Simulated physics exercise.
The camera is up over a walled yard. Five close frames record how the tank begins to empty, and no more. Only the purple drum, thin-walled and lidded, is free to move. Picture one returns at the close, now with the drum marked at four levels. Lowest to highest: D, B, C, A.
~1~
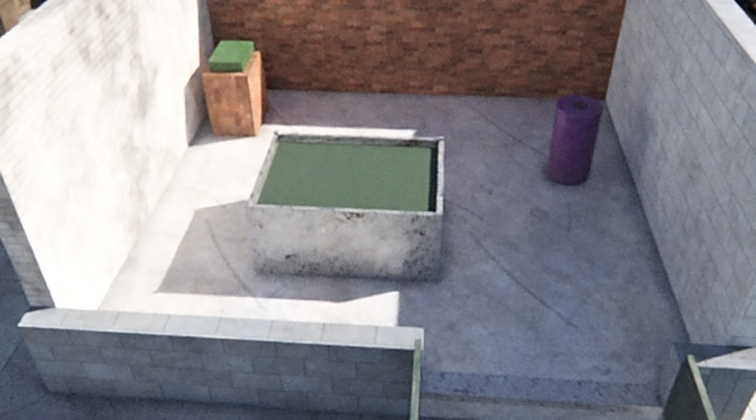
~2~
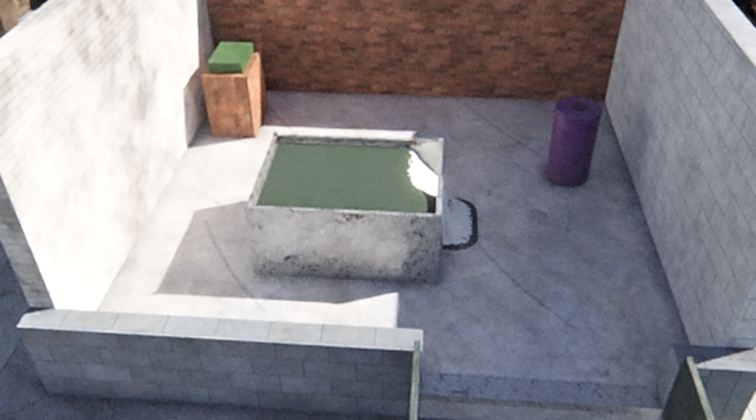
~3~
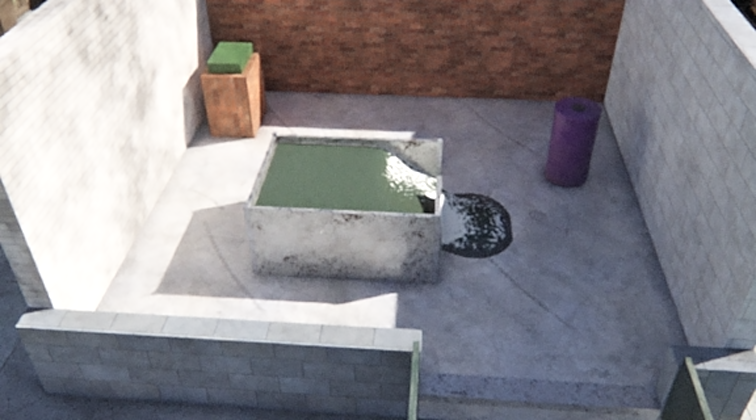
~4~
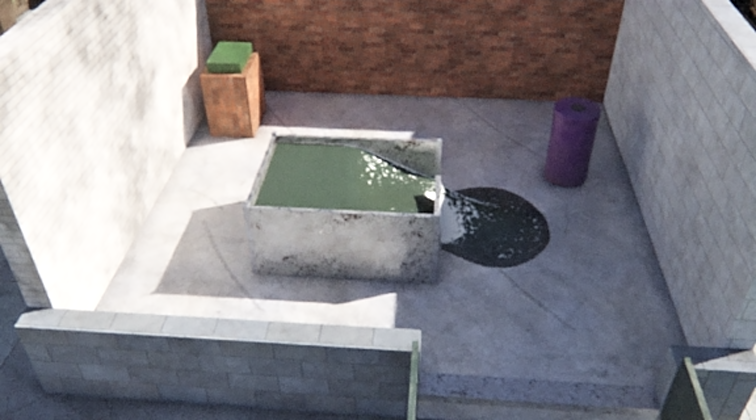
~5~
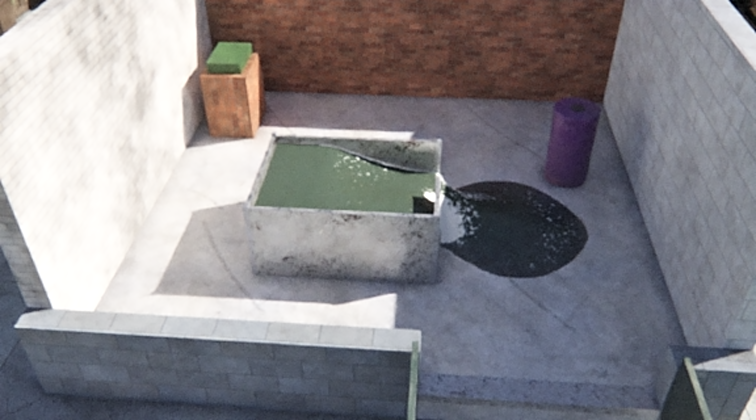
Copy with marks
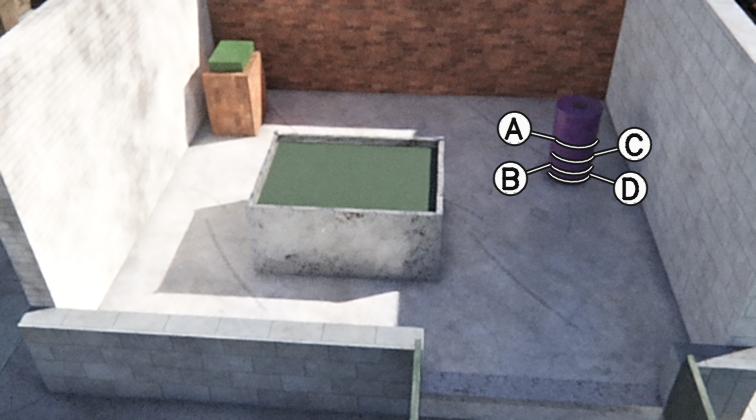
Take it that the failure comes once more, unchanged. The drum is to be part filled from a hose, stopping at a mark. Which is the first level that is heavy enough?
The answer is level C.
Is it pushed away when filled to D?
Yes, that goes wrong.
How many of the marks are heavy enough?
Two.
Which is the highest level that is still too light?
That would be B.
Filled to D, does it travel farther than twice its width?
Yes.
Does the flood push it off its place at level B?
Yes, it does.
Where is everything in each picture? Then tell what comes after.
Lid of the purple drum at (580, 106); tank full, its middle at (351, 177); open gate at (546, 339), in the first frame.
In the second frame, 1 % of the ground under water, its edge towards the drum at (469, 210).
In the third frame, 3 % of the ground under water, its edge towards the drum at (484, 198).
In the fourth frame, 5 % of the ground under water, its edge towards the drum at (511, 196).
Lid of the purple drum at (578, 109); 8 % of the ground under water, its edge towards the drum at (544, 198), in the fifth frame.
In white, A at (578, 147); B at (572, 173); C at (575, 162); D at (571, 181); from the bottom up D, B, C, A.
With A, it does not move.
With B, it is pushed about twice its own width away.
With C, it does not move.
With D, it is pushed about 4 times its own width away.
